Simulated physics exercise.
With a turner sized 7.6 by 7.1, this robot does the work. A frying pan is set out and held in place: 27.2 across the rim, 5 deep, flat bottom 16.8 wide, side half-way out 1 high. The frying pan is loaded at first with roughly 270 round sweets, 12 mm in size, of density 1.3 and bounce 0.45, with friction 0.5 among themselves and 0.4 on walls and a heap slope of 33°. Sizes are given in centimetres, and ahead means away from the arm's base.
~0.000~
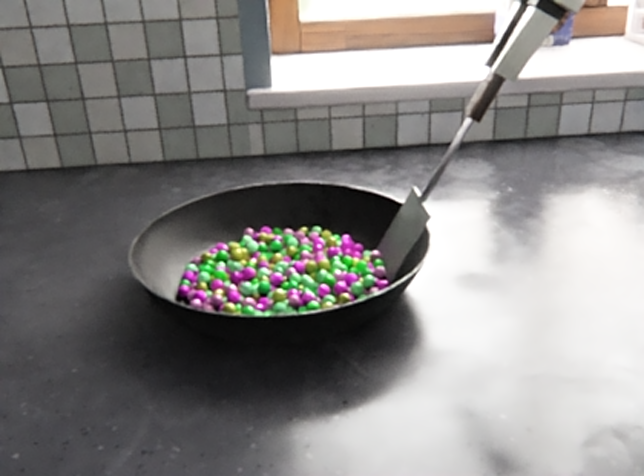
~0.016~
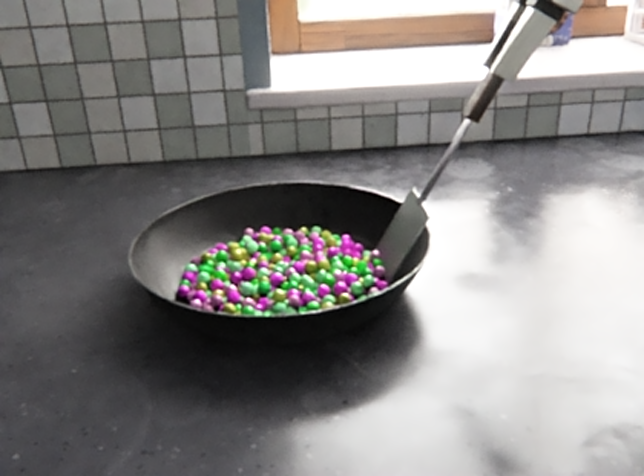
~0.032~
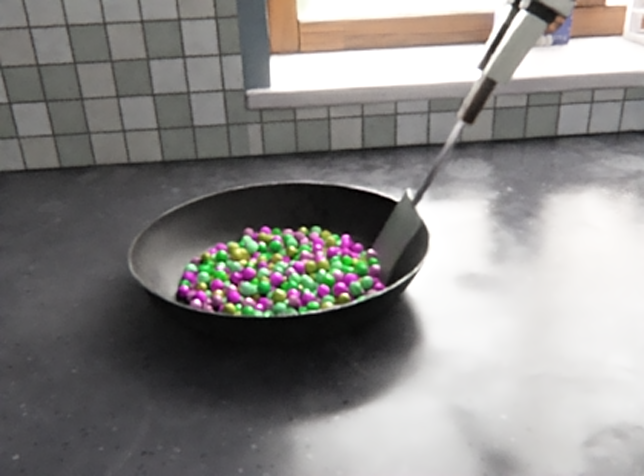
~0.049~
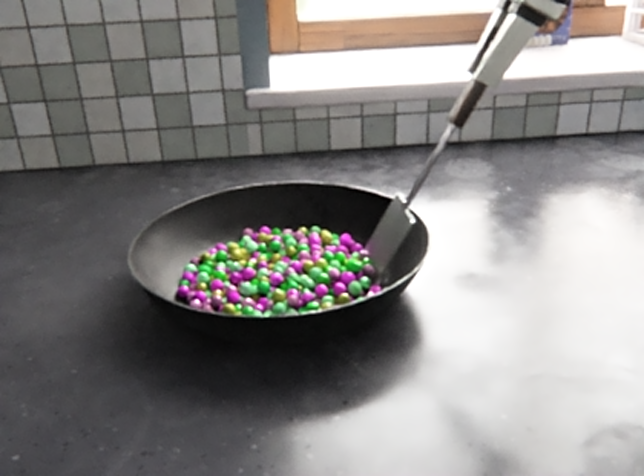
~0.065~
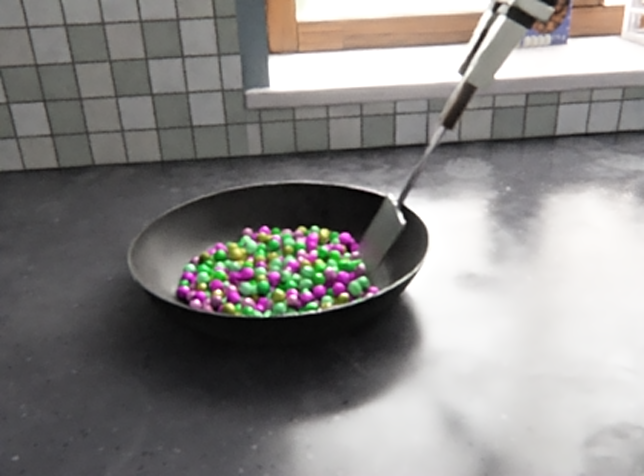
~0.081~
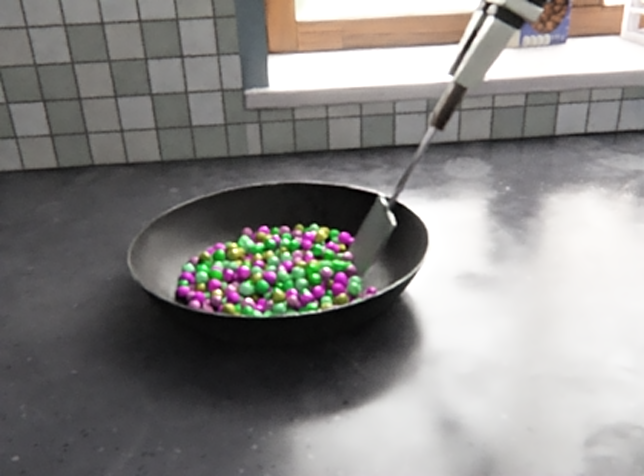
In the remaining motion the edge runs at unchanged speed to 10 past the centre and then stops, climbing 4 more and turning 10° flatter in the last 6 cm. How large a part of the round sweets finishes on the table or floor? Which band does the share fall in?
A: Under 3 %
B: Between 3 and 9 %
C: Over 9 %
Option B: Between 3 and 9 %.
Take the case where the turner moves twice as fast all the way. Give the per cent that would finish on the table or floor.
Then about 20 per cent.
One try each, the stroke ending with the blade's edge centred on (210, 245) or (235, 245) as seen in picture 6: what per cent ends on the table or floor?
Estimates, in order: 0 % and 0 %.
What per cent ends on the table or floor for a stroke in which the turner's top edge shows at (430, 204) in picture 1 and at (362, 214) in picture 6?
20 %.
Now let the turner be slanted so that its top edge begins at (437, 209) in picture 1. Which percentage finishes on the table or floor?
About 5 per cent.
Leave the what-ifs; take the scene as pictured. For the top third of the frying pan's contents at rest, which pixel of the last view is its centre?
It is centred around (191, 275).
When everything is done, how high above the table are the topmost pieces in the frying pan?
About 4.5 cm above the table.
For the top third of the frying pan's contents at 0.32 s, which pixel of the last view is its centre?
The middle sits at approx. (196, 268).
After 0.20 s, sloping 61°, highest piece 3 above the table; 270 in the frying pan.
After 0.32 s, sloping 58°, highest piece 5 above the table; 270 in the frying pan.
After 0.57 s, sloping 51°, highest piece 4 above the table; 256 in the frying pan, 14 on the table or floor.
After 1.62 s, sloping 51°, highest piece 4 above the table; 256 in the frying pan, 14 on the table or floor.
At rest, 256 in the frying pan, 14 on the table or floor. That is 5 % on the table or floor.
